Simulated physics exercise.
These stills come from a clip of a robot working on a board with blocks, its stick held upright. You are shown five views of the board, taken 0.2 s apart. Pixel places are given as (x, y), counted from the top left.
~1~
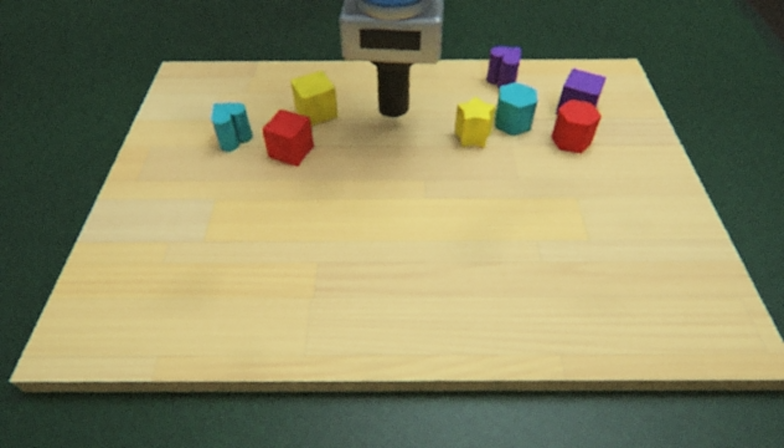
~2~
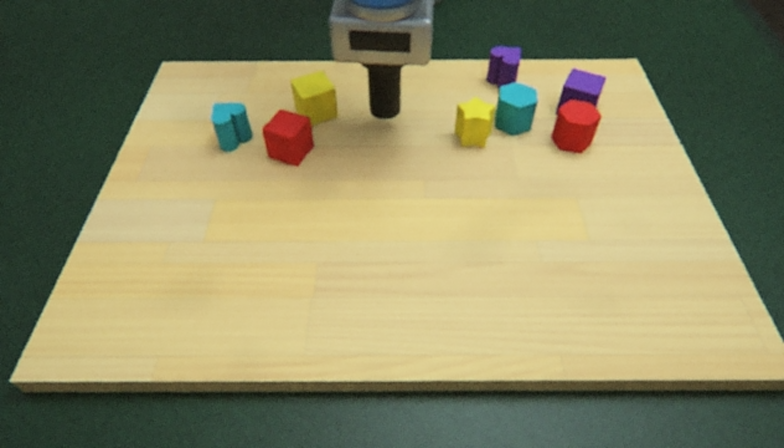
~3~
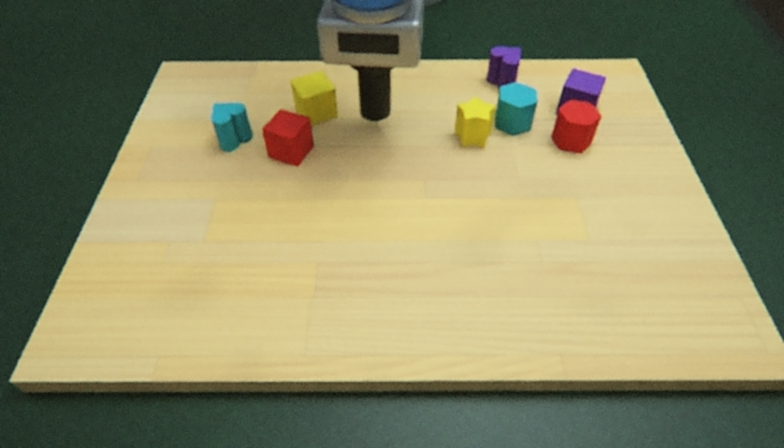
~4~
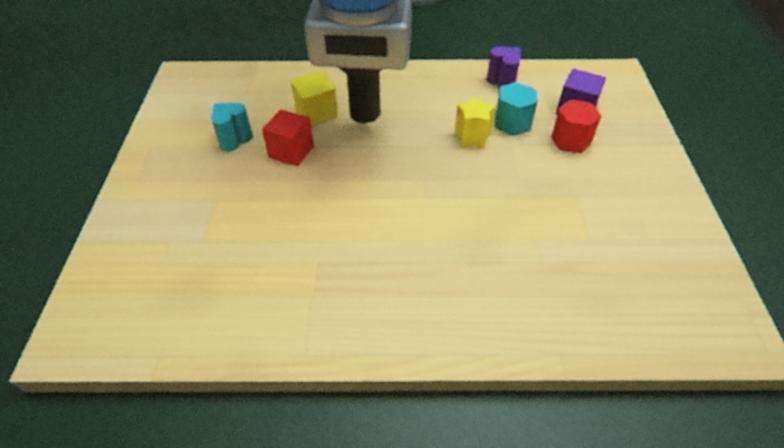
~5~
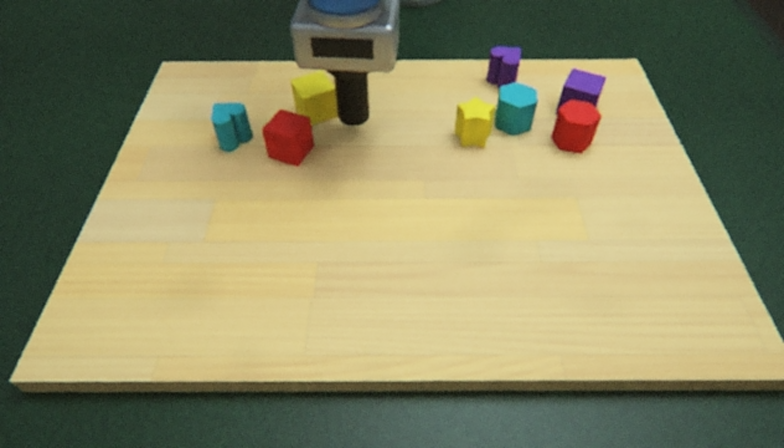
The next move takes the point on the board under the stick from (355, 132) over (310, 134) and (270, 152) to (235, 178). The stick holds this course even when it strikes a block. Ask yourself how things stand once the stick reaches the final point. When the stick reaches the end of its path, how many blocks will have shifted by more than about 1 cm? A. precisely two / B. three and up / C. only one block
C
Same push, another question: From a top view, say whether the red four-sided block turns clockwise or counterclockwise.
The block spins anticlockwise.
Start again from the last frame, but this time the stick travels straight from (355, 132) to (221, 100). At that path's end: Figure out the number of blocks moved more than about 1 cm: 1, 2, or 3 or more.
Blocks displaced: 1.
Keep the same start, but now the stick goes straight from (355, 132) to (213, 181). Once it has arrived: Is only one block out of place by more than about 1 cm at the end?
The answer is yes.
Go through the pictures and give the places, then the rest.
In the first picture, tip of the stick at (394, 108), middles of tops, turquoise heart block at (226, 111), red four-sided block at (286, 123), yellow four-sided block at (313, 84).
In the second picture, stick at (385, 110), nothing pushed.
In the third picture, stick at (376, 112), nothing pushed.
In the fourth picture, stick at (365, 114), nothing pushed.
In the fifth picture, stick at (354, 116), turquoise heart block at (226, 111), red four-sided block at (286, 123), yellow four-sided block at (313, 84).
On the path given first. One third of the way, stick at (307, 118); red four-sided block at (283, 124); yellow four-sided block at (310, 83).
Two thirds of the way, stick at (266, 137); red four-sided block at (250, 148), turned 25° anticlockwise; yellow four-sided block at (310, 83).
At the end, stick at (230, 163); turquoise heart block unmoved; red four-sided block at (228, 175), turned 50° anticlockwise; yellow four-sided block at (310, 83).
